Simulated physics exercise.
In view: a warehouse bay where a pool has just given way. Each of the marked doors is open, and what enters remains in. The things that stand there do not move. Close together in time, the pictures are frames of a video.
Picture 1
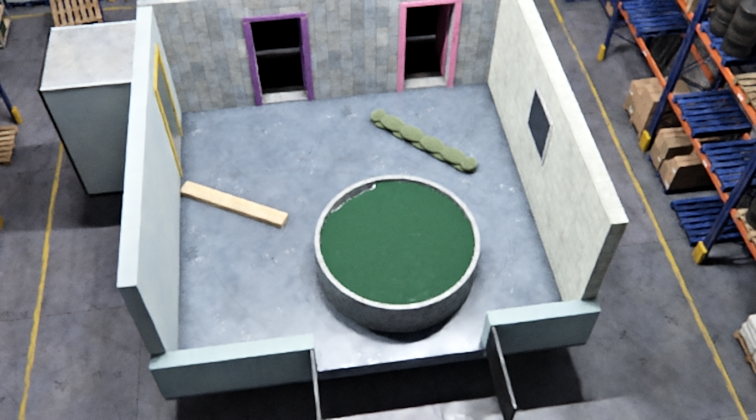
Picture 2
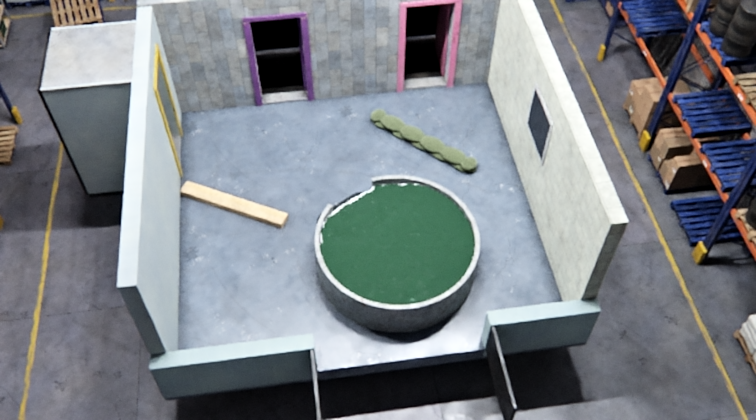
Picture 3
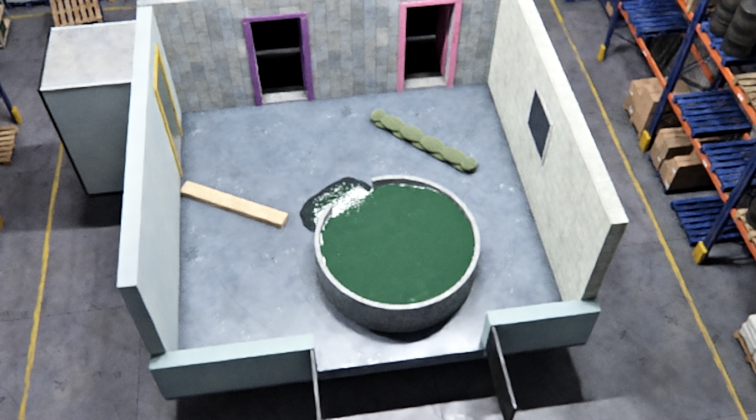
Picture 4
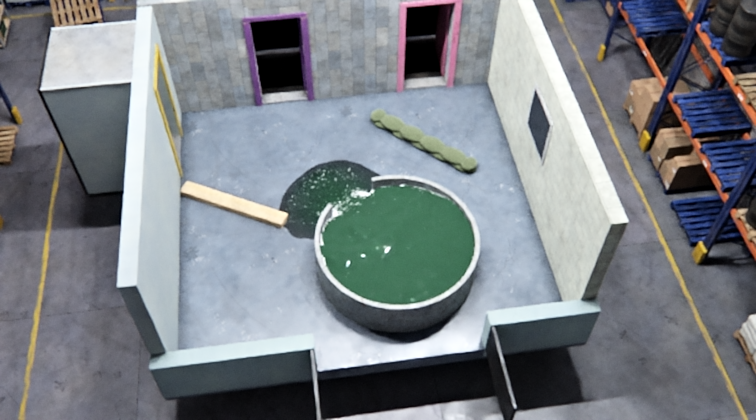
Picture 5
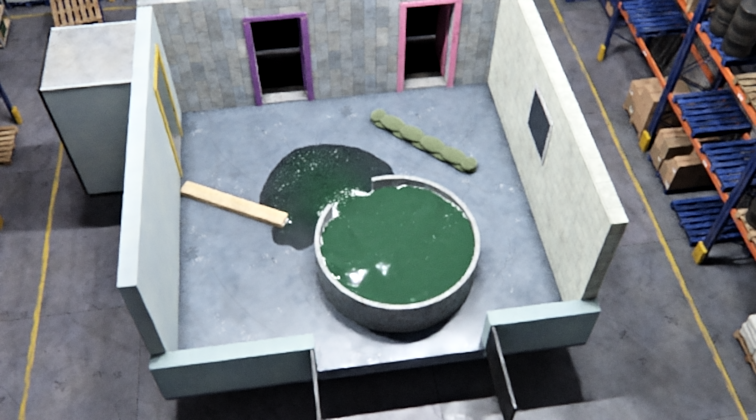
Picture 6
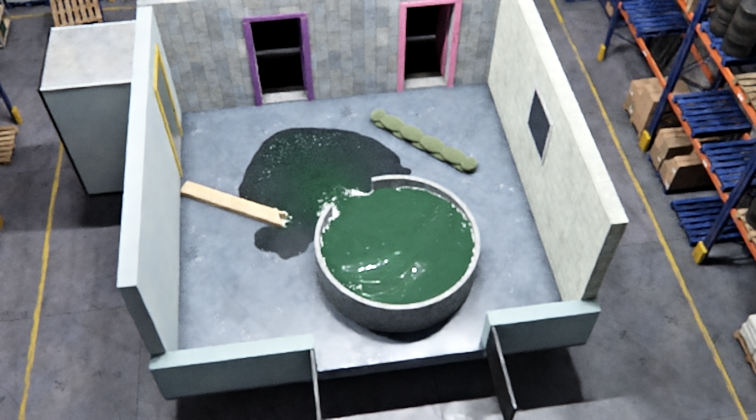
Warehouse bay with a round pool of green water giving way at its far side, dark water spreading across the grey floor.
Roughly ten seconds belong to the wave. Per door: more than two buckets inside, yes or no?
Per door - yellow door: Yes, purple door: Yes, pink door: No.
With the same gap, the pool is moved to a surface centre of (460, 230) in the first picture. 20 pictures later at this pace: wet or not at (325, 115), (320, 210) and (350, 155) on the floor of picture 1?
Taking them in the order asked: Inundated, then inundated, then inundated.
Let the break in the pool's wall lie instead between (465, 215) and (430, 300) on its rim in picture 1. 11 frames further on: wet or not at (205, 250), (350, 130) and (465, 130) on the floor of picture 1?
Taken one by one: Unaffected, then unaffected, then sodden.
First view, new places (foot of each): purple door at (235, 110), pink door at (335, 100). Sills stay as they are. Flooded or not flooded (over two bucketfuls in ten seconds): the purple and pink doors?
Result - purple door crosses the line, pink door crosses the line.
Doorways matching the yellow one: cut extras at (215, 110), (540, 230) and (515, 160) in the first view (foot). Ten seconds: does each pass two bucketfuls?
One, ends up above; two, ends up below; three, ends up below.
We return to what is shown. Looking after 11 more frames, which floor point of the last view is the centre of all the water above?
At about (355, 225).
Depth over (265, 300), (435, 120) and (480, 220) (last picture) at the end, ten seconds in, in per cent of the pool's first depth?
The depth comes out near 4, 6 and 6 per cent.
A moment on, water covers 35 % of the floor; the yellow door wet at the sill, nothing in, the purple door under two buckets in, the pink door not reached.
Next, water covers 35 % of the floor; the yellow door over two buckets in, the purple door far over two buckets in, the pink door not reached.
Then, water covers 50 % of the floor; the yellow door far over two buckets in, the purple door far over two buckets in, the pink door wet at the sill, nothing in.
Later, water covers 65 % of the floor; the yellow door far over two buckets in, the purple door far over two buckets in, the pink door wet at the sill, nothing in.
In the end, water covers 90 % of the floor; the yellow door far over two buckets in, the purple door far over two buckets in, the pink door wet at the sill, nothing in.
